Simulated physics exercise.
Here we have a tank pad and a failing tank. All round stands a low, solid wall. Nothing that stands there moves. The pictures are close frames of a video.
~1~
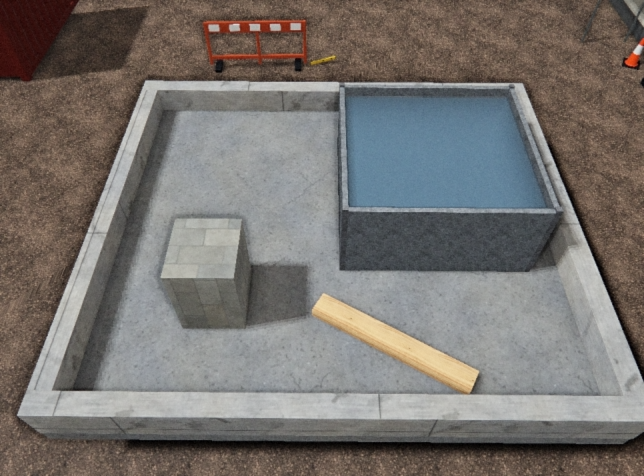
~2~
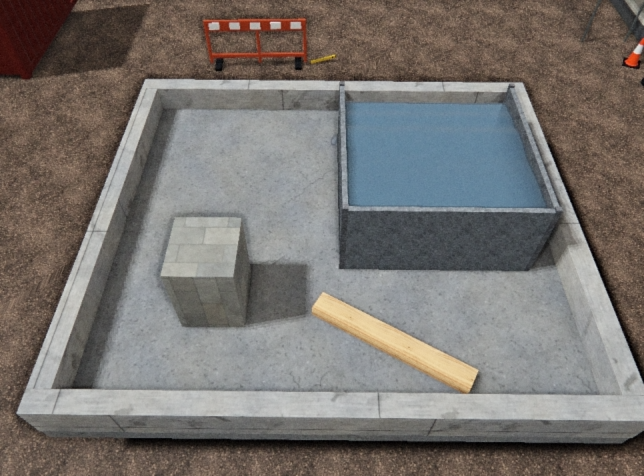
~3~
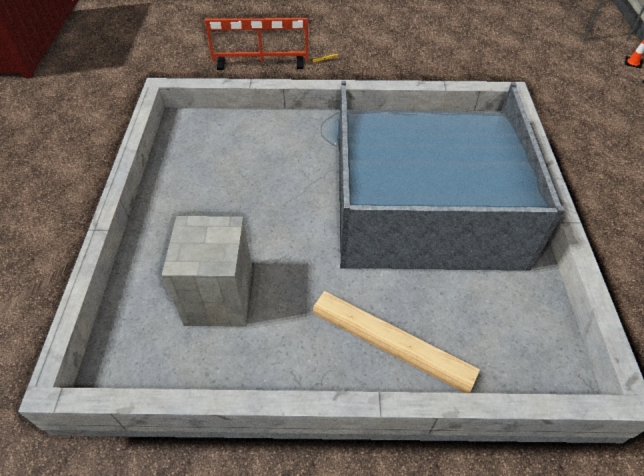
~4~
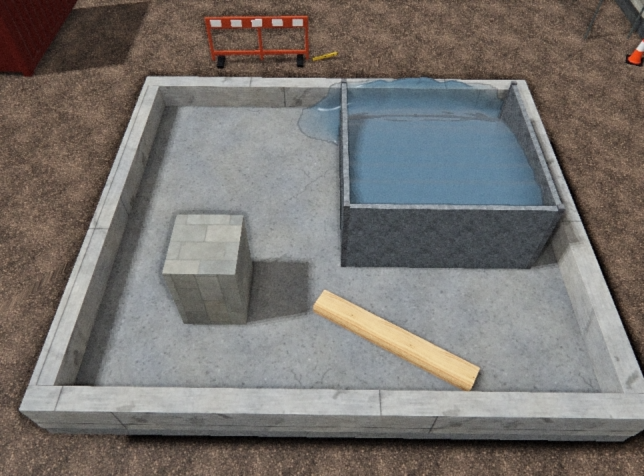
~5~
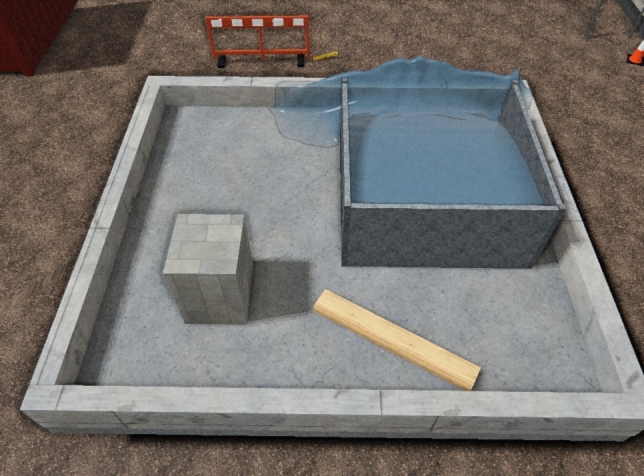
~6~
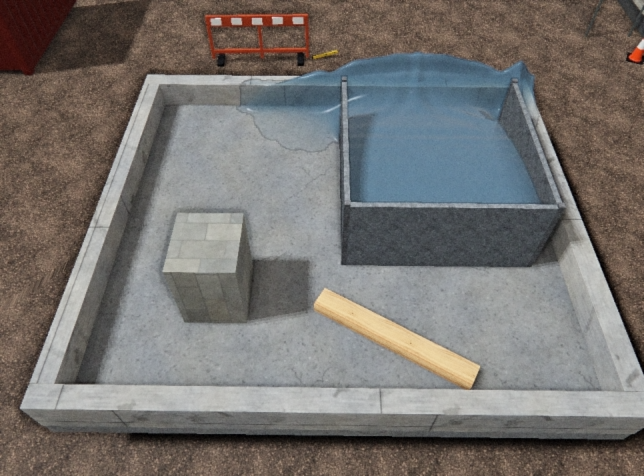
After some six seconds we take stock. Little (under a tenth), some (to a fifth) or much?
Over the wall goes more than a fifth.
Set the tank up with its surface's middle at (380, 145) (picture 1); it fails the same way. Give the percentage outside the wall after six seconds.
About 24 per cent.
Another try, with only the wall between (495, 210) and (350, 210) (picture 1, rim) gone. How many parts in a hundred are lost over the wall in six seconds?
Close to 12 %.
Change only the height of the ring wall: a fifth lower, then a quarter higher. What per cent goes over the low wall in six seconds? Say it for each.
Near 36 and 16 in a hundred.
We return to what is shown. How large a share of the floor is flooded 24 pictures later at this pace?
Near 85 in a hundred.
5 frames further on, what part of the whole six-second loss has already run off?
About 60 per cent.
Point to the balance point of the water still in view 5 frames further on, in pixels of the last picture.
I would point to (403, 163).
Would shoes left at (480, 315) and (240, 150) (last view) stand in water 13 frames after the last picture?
In turn: No water, wet.
A moment on, water covers 25 % of the floor; the low wall has let 9 % over.
Next, water covers 30 % of the floor; the low wall has let 16 % over.
Then, water covers 50 % of the floor; the low wall has let 26 % over.
Later, water covers 70 % of the floor; the low wall has let 27 % over.
In the end, water covers 80 % of the floor; the low wall has let 27 % over.
